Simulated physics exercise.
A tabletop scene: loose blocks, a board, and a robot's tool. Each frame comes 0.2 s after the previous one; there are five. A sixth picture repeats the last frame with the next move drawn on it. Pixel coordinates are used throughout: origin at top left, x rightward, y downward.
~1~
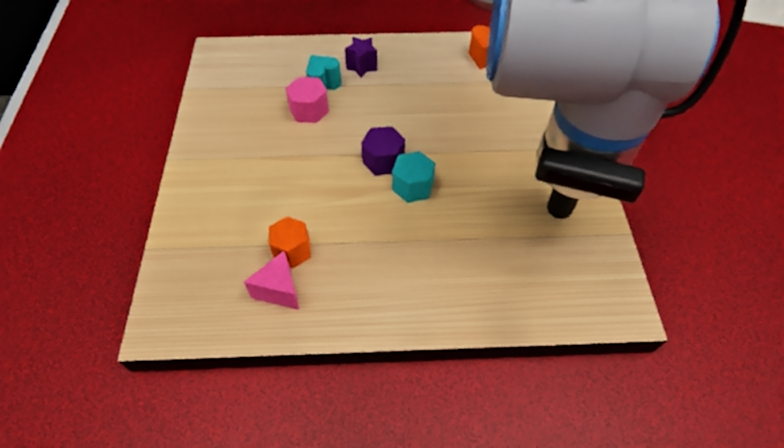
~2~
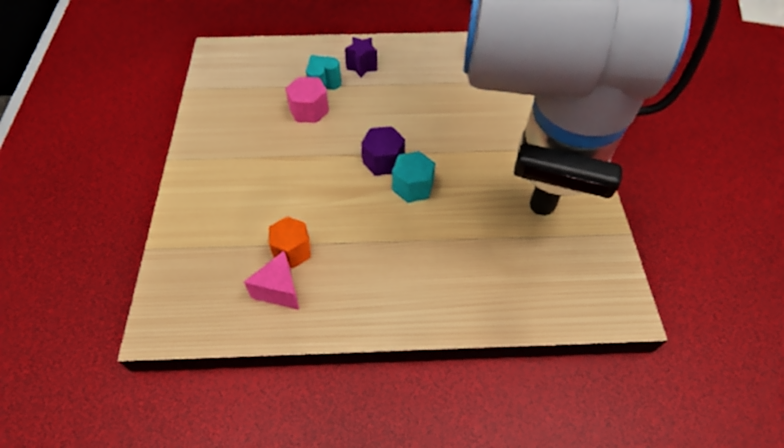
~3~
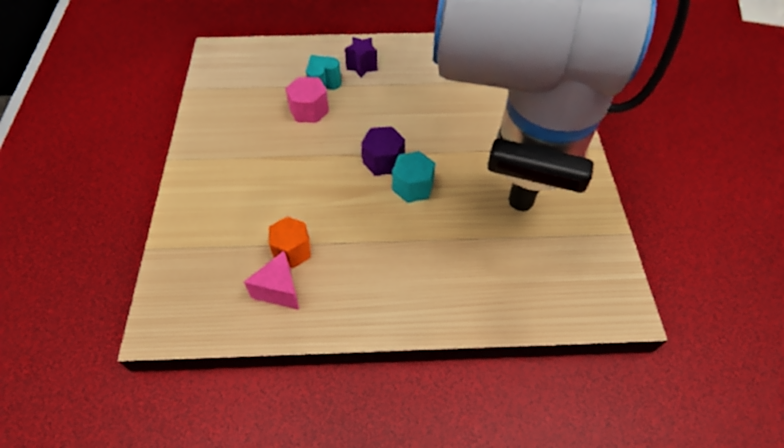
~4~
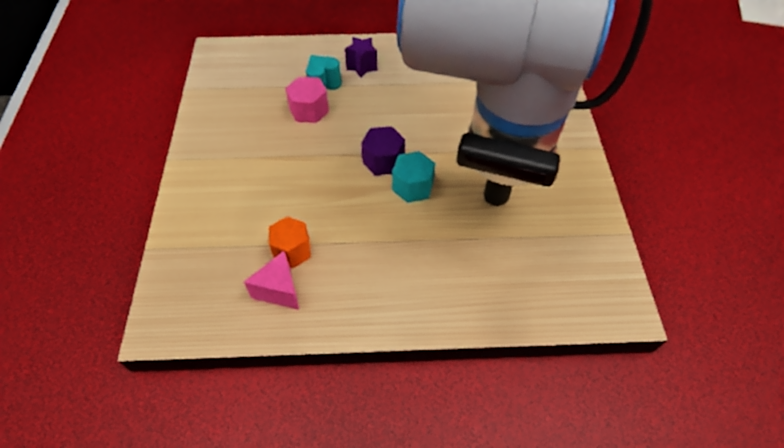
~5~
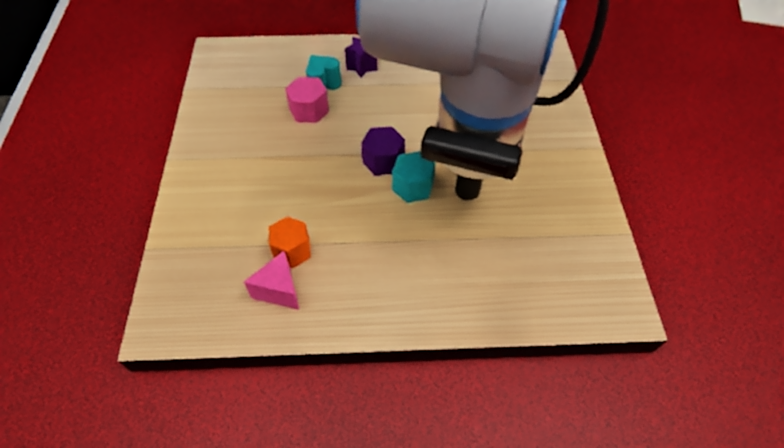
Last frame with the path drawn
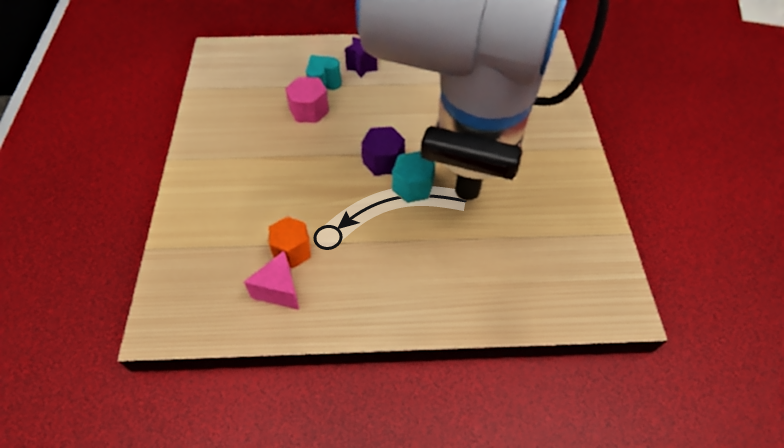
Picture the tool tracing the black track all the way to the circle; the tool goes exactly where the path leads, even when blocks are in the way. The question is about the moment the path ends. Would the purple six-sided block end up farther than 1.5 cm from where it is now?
Yes, that is what happens.
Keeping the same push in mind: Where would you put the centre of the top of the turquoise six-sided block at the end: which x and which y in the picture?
At pixel (366, 160).
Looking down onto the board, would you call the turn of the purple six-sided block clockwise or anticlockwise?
The sense of turning is clockwise.
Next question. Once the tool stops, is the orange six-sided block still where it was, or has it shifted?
By the last moment of the path, the orange six-sided block has stayed put.
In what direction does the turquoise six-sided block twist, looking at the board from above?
Clockwise, looking down.
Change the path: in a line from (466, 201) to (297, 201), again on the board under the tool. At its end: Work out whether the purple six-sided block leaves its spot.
Gets moved.
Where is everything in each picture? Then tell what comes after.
The first frame shows lower end of the tool (559, 210), tops of blocks, orange six-sided block (287, 233), purple six-sided block (383, 140), turquoise six-sided block (414, 167).
The second frame shows tool (542, 206), blocks as before.
The third frame shows tool (521, 202), blocks as before.
The fourth frame shows tool (496, 197), blocks as before.
The fifth frame shows tool (467, 192), orange six-sided block (287, 233), purple six-sided block (383, 140), turquoise six-sided block (414, 167).
The drawn path runs from (466, 201) via (415, 196) and (368, 208), ending at (328, 237).
On the path given first. One third of the way, tool (414, 187); purple six-sided block (371, 131), turned 20° clockwise; turquoise six-sided block (388, 162), turned 15° clockwise.
Two thirds of the way, tool (366, 200); purple six-sided block (367, 127), turned 30° clockwise; turquoise six-sided block (366, 160), turned 55° clockwise.
At the end, tool (327, 229); orange six-sided block not moved; purple six-sided block (367, 127), turned 30° clockwise; turquoise six-sided block (366, 160), turned 55° clockwise.
